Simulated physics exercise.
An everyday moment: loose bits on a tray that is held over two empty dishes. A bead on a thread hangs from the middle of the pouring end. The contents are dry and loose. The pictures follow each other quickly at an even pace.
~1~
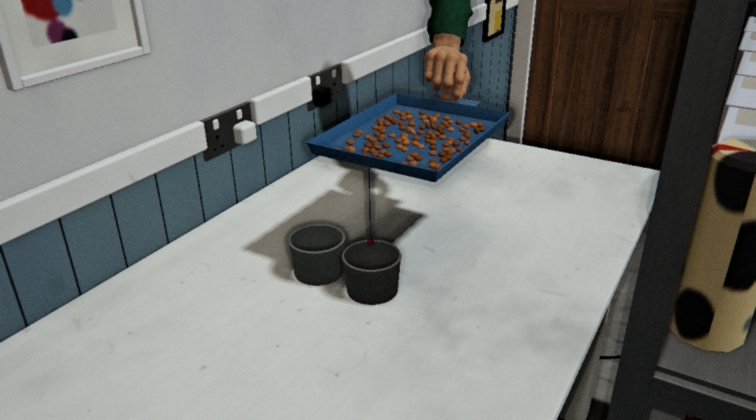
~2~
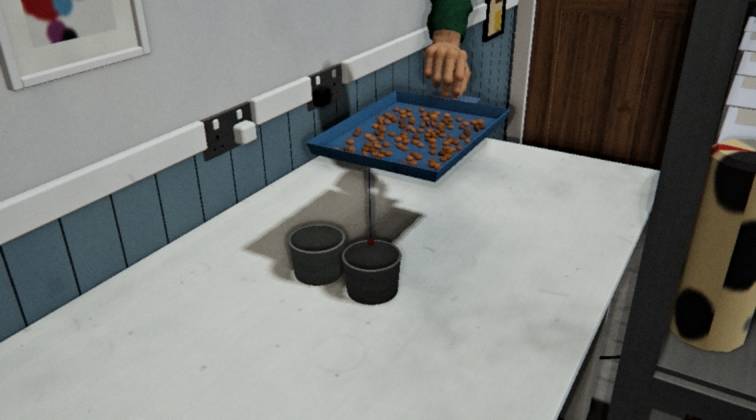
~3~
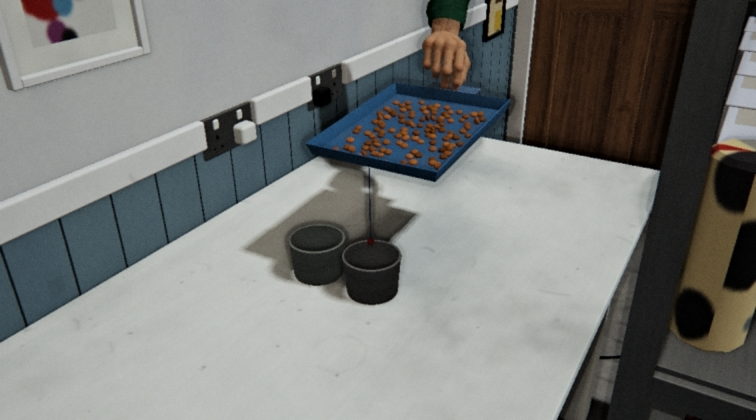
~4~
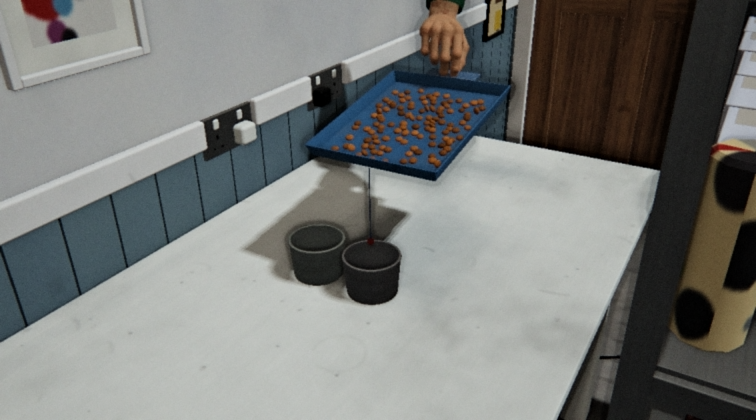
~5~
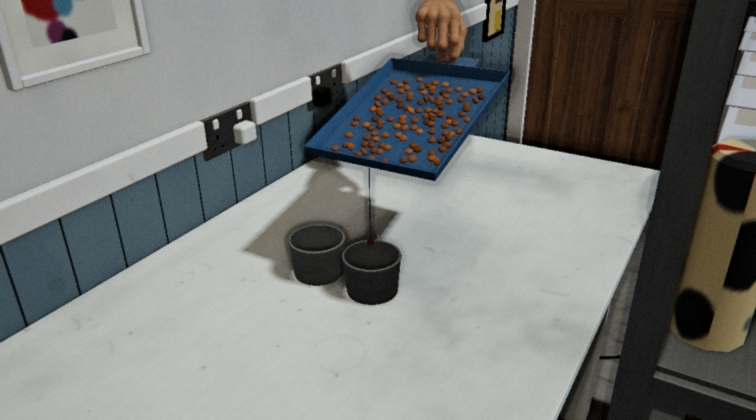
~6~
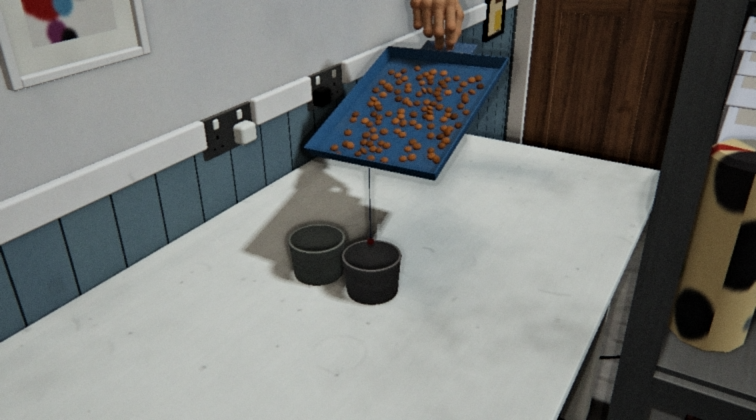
Above a pale worktop, a hand at the far end of a blue tray of orange-brown kibble gradually raised that end, tilting the tray toward two empty dark dishes while the bits stayed scattered across it.
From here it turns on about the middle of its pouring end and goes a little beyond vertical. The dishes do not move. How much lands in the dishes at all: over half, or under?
Caught overall: Under half.
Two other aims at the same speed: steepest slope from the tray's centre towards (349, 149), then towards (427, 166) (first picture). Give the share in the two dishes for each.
The first gives 90 %, the second 0 %.
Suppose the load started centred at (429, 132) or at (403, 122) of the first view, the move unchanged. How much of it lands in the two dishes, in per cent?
First some 30, then 30 per cent.
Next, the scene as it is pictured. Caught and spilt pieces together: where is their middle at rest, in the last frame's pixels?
Near (331, 302).
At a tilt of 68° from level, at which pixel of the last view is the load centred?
Roughly at (361, 159).
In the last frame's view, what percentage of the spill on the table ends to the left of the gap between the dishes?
Roughly 60 in a hundred.
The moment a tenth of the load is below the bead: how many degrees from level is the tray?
Roughly 75°.
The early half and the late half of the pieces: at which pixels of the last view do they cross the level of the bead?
Early half (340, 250), late half (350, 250).
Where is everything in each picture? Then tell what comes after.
In the first picture, corners of the pouring end at (312, 142) and (435, 169), level; middle of the load at (416, 139), bits of cat kibble; left dish at (302, 264); right dish at (357, 283); bead on its thread at (371, 241).
In the second picture, corners of the pouring end at (311, 142) and (435, 169), level; middle of the load at (416, 137).
In the third picture, corners of the pouring end at (311, 142) and (435, 169), tipped barely, level across its low end; middle of the load at (416, 133).
In the fourth picture, corners of the pouring end at (310, 143) and (434, 169), tipped a little, level across its low end; middle of the load at (416, 127).
In the fifth picture, corners of the pouring end at (310, 144) and (433, 169), tipped clearly, level across its low end; middle of the load at (415, 121).
In the sixth picture, corners of the pouring end at (309, 145) and (433, 170), tipped clearly, level across its low end; middle of the load at (413, 115); left dish at (302, 264); right dish at (357, 283).
Soon, tray tipped steeply; most on the tray; a small part in the air.
A while on, tray tipped past a quarter turn; a small part on the tray; a small part in the right dish; a small part in the left dish; about a third outside both; about a third in the air.
Towards the end, tray tipped past a quarter turn; a small part in the right dish; about a quarter in the left dish; about two thirds outside both.
Finally, tray tipped past a quarter turn; a small part in the right dish; about a quarter in the left dish; about two thirds outside both.
